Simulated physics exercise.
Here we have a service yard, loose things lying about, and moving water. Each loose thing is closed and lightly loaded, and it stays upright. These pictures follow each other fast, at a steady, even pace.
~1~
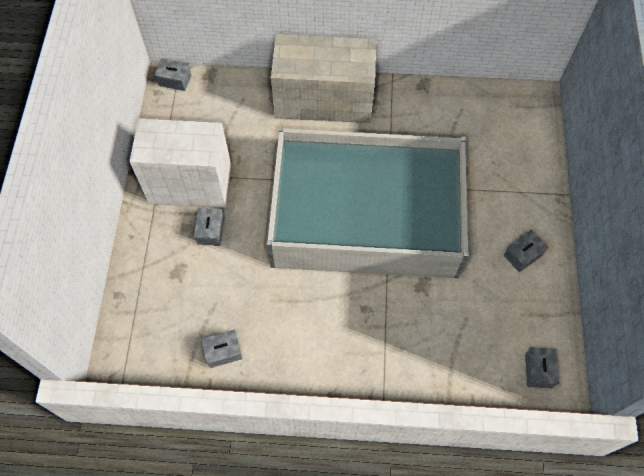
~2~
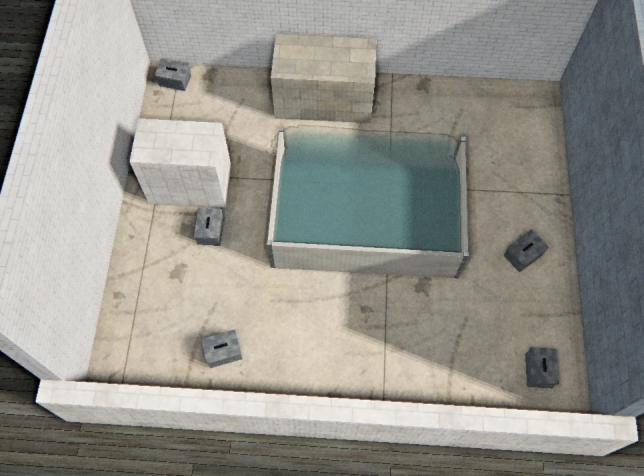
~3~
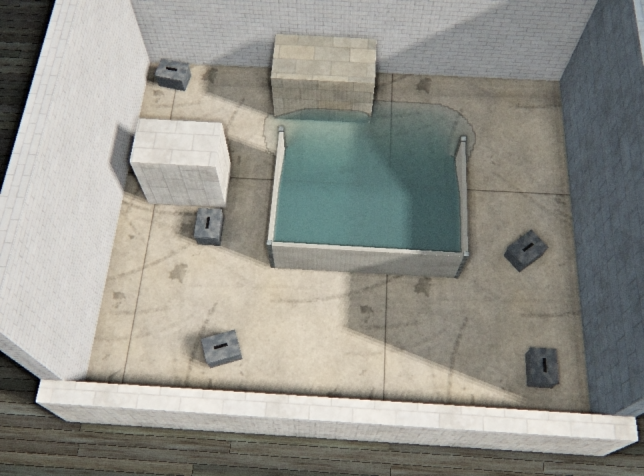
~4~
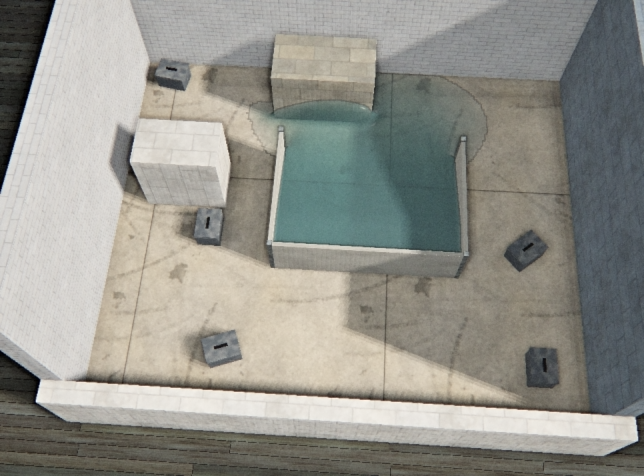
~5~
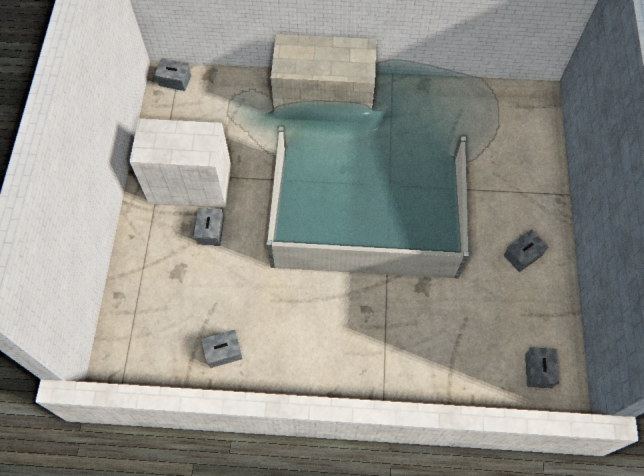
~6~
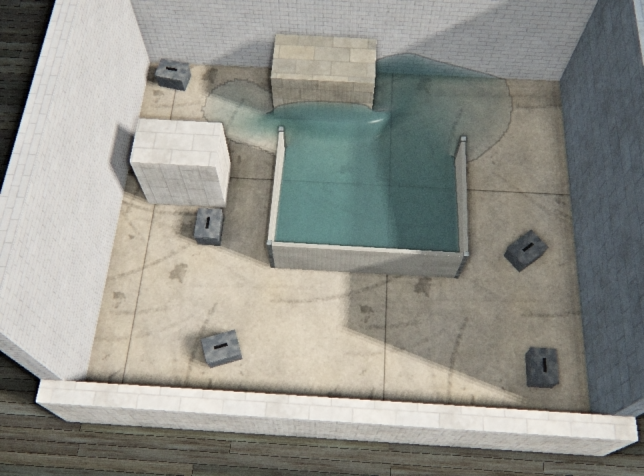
In a walled yard with five small grey boxes lying about, the back side of a pool opened and water poured out, spreading around a pale block behind it while the boxes stayed still.
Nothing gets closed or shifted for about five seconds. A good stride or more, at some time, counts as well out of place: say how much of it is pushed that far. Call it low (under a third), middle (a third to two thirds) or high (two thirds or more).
Middle.
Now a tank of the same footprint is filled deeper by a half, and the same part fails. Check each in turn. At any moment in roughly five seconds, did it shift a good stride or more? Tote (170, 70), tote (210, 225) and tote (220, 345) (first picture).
Taking them as listed, the first reached the mark, the second stopped before it and the third reached the mark.
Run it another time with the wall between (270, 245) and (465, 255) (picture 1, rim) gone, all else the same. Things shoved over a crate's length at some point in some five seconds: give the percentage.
I'd say near 100 %.
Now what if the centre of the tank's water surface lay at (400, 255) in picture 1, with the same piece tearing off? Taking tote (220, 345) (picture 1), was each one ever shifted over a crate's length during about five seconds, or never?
Short version: Travelled less.
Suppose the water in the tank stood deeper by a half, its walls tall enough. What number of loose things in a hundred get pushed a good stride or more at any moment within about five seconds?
80 % or so.
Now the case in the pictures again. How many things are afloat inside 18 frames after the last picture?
I make it 3 of them.
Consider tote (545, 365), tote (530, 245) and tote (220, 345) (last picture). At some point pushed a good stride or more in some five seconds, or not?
Object by object as listed: Got well clear, then got well clear, then kept nearby.
A moment on, 0 of 5 are well off their spots; 0 afloat.
Next, 0 of 5 are well off their spots; 1 afloat.
Later, 2 of 5 are well off their spots; 3 afloat.
In the end, 2 of 5 are well off their spots, and 3 have been at some point; 4 afloat.
